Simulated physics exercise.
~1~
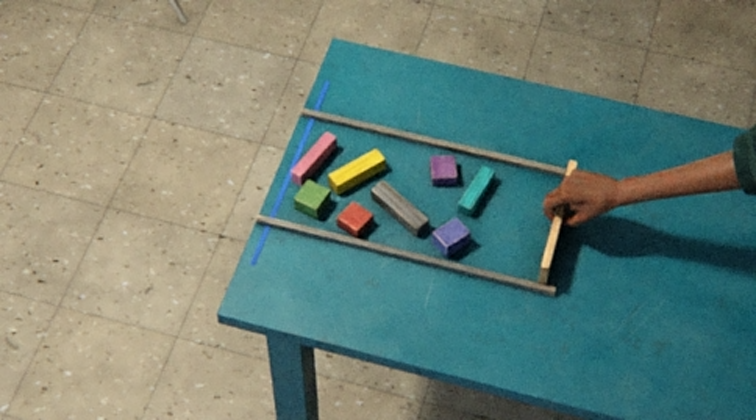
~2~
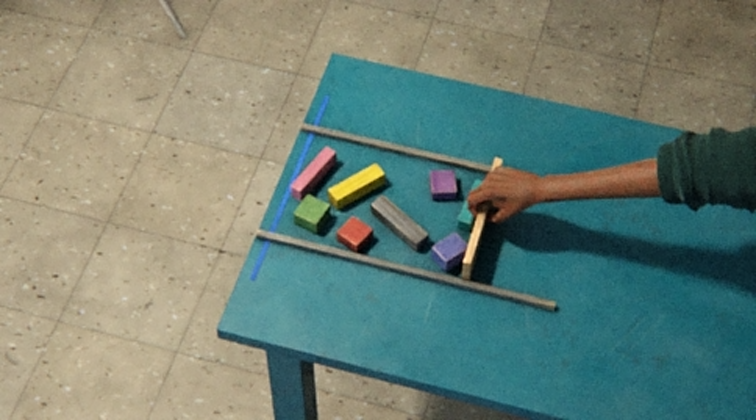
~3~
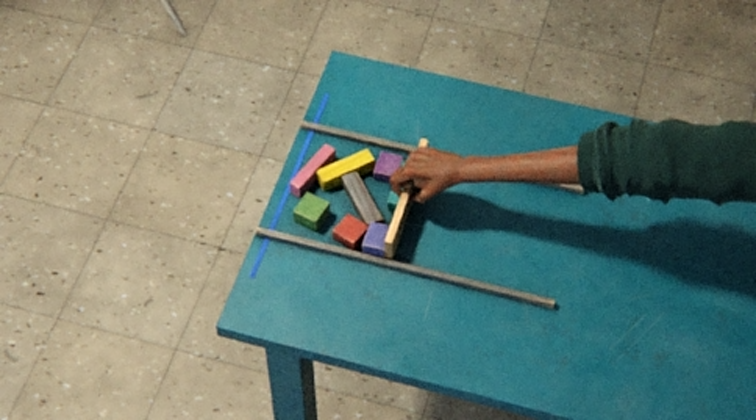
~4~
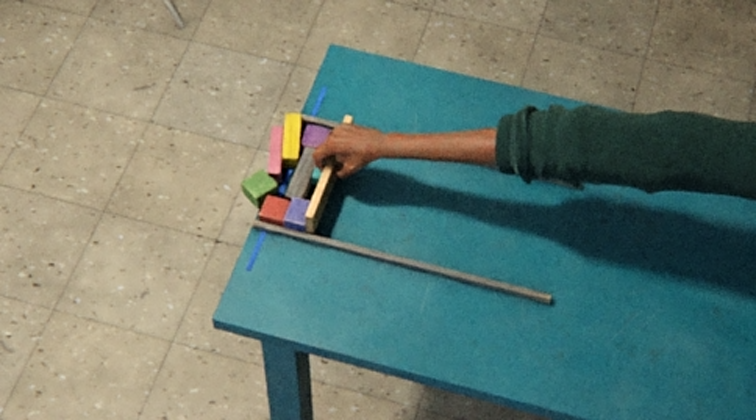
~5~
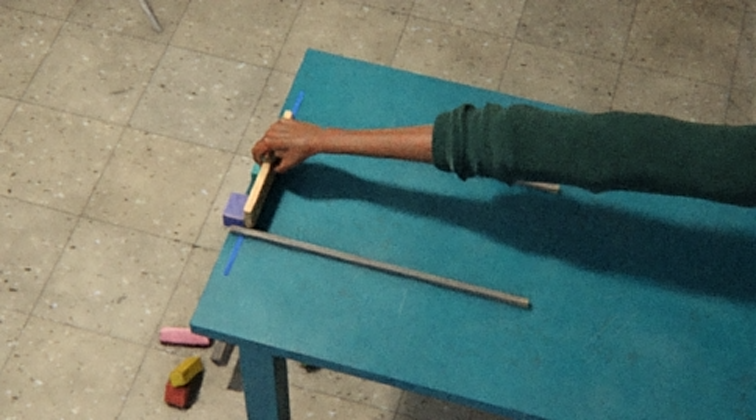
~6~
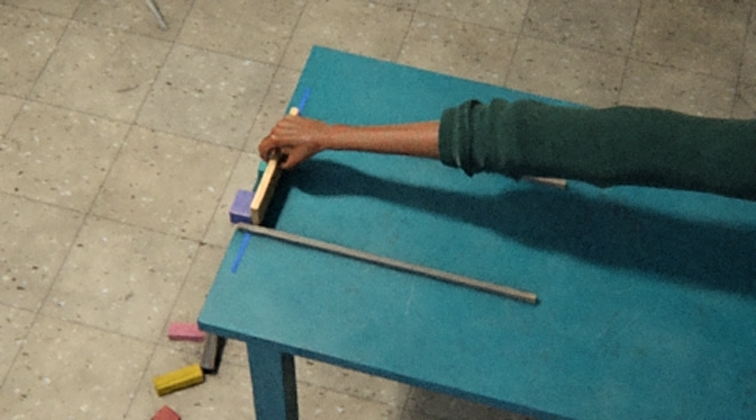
The video shows a hand sliding an upright wooden board left between two rails on a teal table, gathering colourful blocks and sticks and pushing them toward the edge. Most drop off, several landing on the floor, while the board stops near the blue tape with a bluish-purple block still beside it.
